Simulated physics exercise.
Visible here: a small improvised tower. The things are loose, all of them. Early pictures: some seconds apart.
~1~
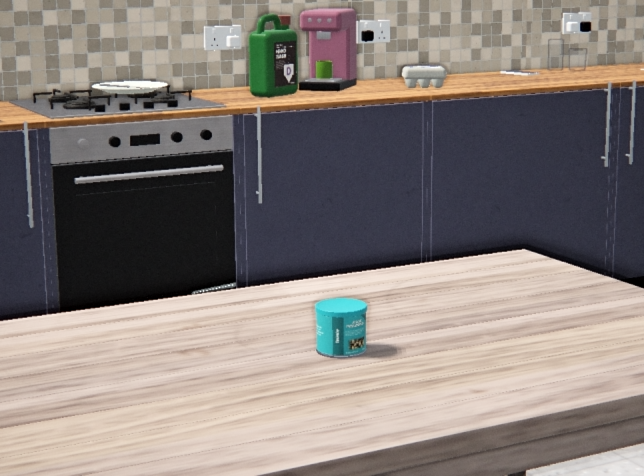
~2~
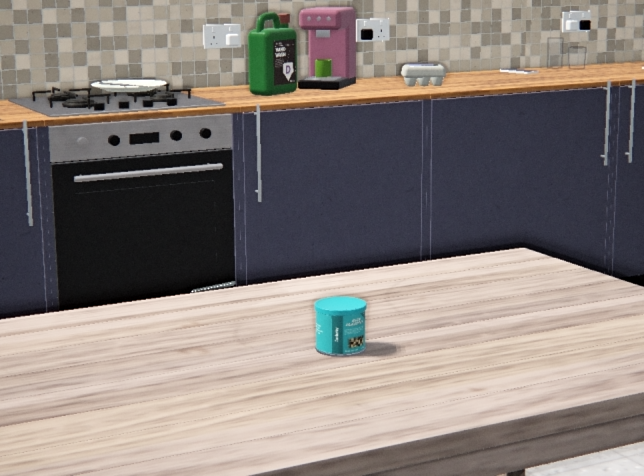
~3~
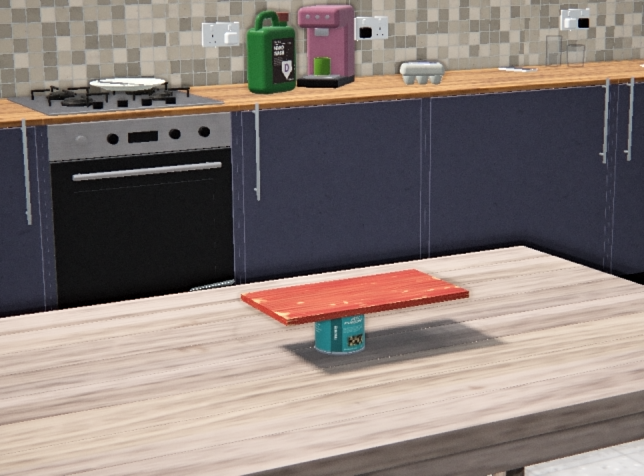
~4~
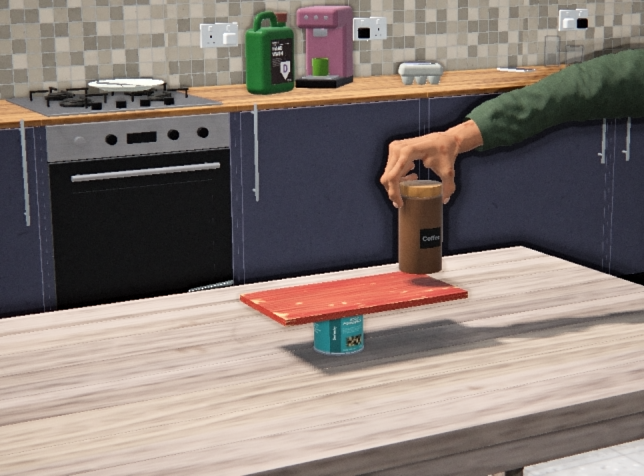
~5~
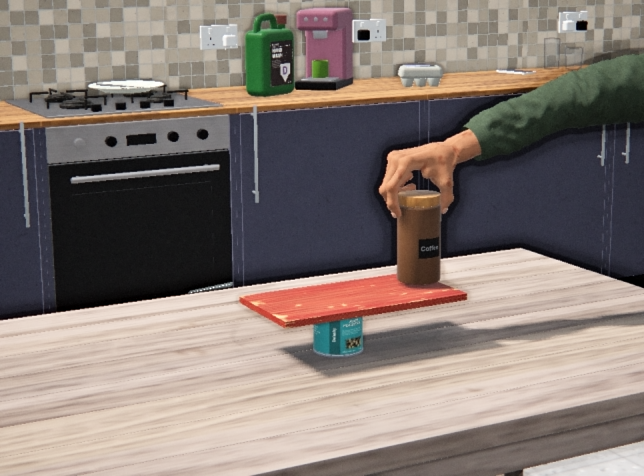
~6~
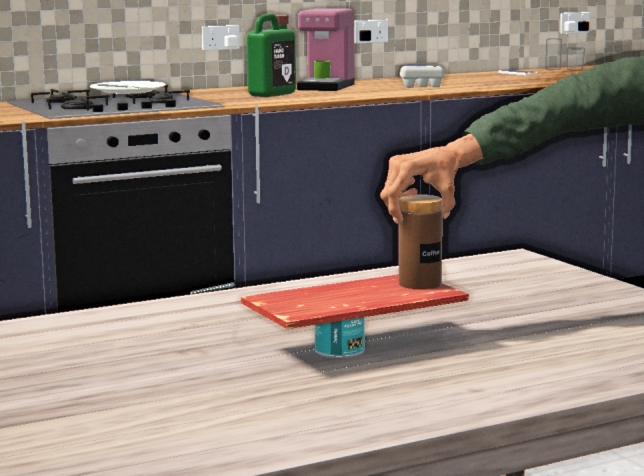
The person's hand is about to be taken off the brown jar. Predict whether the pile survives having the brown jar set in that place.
Pretty clearly, it isn't secure there.
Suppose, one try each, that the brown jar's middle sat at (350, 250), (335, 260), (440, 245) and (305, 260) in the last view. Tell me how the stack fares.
First, it stays up; second, it holds; third, it comes apart; fourth, it stays up.
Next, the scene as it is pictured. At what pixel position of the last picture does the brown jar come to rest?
End position in the final view: Approximately (506, 304).
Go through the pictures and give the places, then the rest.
In the first picture, the last thing is not in view yet; turquoise tin (341, 328).
In the second picture, the last thing is not in view yet; turquoise tin (341, 327).
In the third picture, the last thing is not in view yet; turquoise tin (340, 325).
In the fourth picture, on its way; brown jar (421, 227); turquoise tin (339, 325).
In the fifth picture, on its way; brown jar (419, 237); turquoise tin (338, 327).
In the sixth picture, set down, still held; brown jar (420, 242); turquoise tin (340, 328).
Then, 0.30 s later than the last frame, brown jar now fallen; red board tilted by 33°.
Then, 0.50 s later than the last frame, red board tilted by 11°.
Then, 1.10 s later than the last frame, red board tilted by 21°.
When it is over, fallen, brown jar; moved from the start, red board; turquoise tin as before. End places, in pixels of the last picture, brown jar near (505, 304). The stack gives way.
